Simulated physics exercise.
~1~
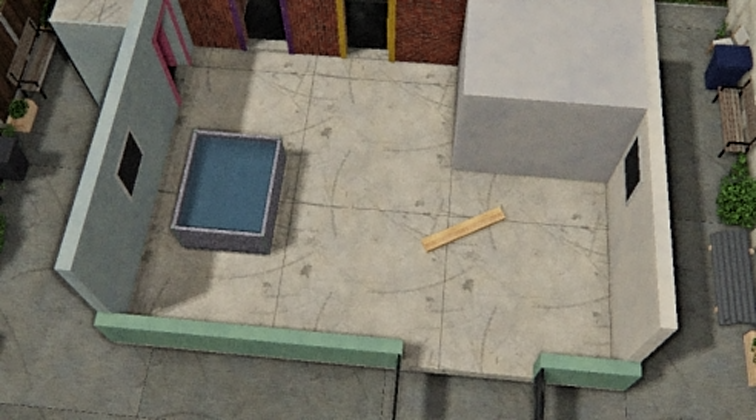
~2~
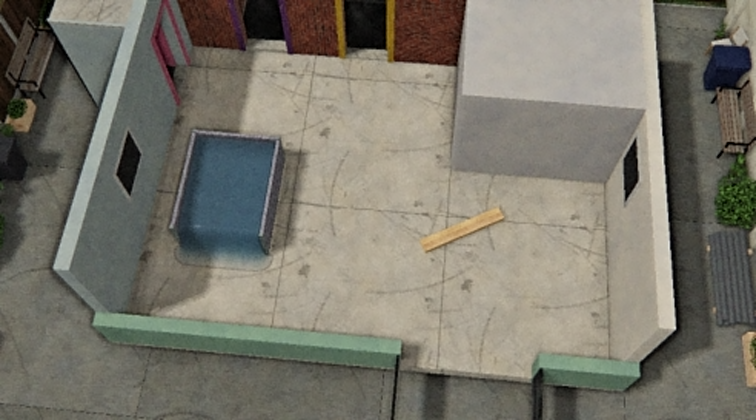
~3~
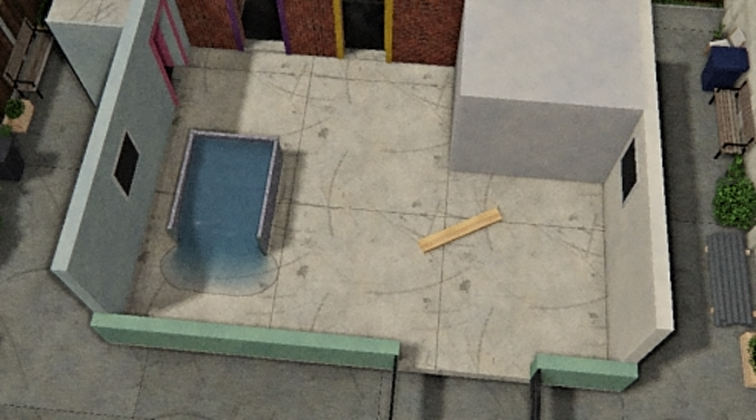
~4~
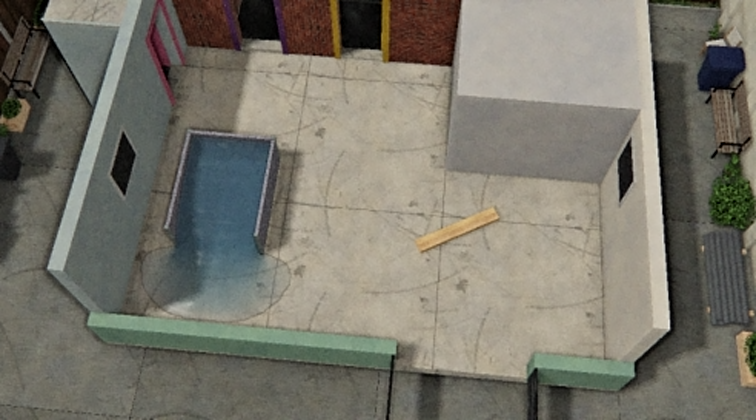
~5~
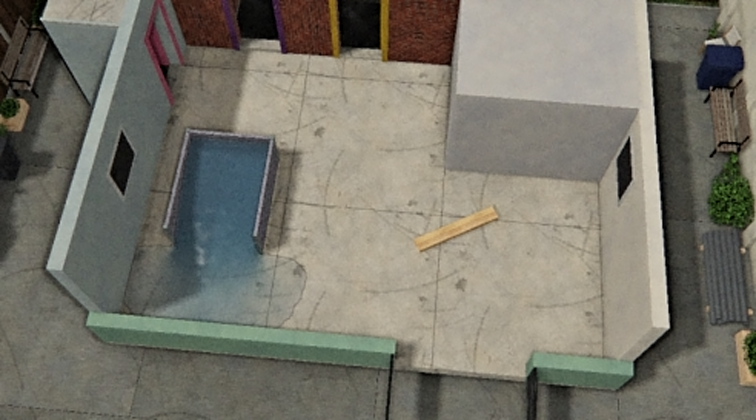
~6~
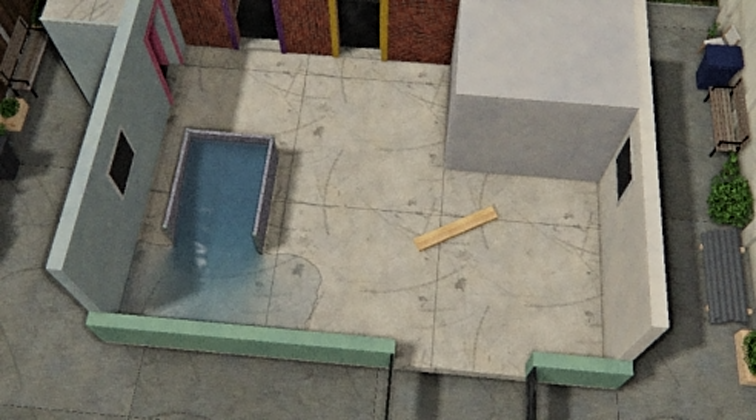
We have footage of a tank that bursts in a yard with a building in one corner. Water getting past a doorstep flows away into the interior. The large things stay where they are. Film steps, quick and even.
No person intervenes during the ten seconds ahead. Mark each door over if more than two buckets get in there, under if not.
Pink door: Over, yellow door: Under, purple door: Under.
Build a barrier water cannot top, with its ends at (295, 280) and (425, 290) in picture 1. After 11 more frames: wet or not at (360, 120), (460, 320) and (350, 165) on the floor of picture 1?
Untouched; submerged; untouched.
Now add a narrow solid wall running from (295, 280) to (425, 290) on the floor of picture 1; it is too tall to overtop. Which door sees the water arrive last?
The yellow-painted one.
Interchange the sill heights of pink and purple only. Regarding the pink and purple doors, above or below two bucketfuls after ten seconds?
I'd say the pink door comes in under, while the purple door tops the mark.
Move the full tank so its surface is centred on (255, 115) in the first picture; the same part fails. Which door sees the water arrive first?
The pink door.
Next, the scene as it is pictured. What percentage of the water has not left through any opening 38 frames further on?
My figure is close to 96 percent.
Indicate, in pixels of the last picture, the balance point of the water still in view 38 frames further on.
My guess is about (342, 220).
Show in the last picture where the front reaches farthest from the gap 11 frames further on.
The farthest point of the front sits at (490, 359).
A moment on, water covers 15 % of the floor; the pink door not reached, the yellow door not reached, the purple door not reached.
Next, water covers 25 % of the floor; the pink door not reached, the yellow door not reached, the purple door not reached.
Then, water covers 60 % of the floor; the pink door under two buckets in, the yellow door not reached, the purple door not reached.
Later, water covers 80 % of the floor; the pink door over two buckets in, the yellow door wet at the sill, nothing in, the purple door under two buckets in.
In the end, water covers 95 % of the floor; the pink door over two buckets in, the yellow door wet at the sill, nothing in, the purple door under two buckets in.
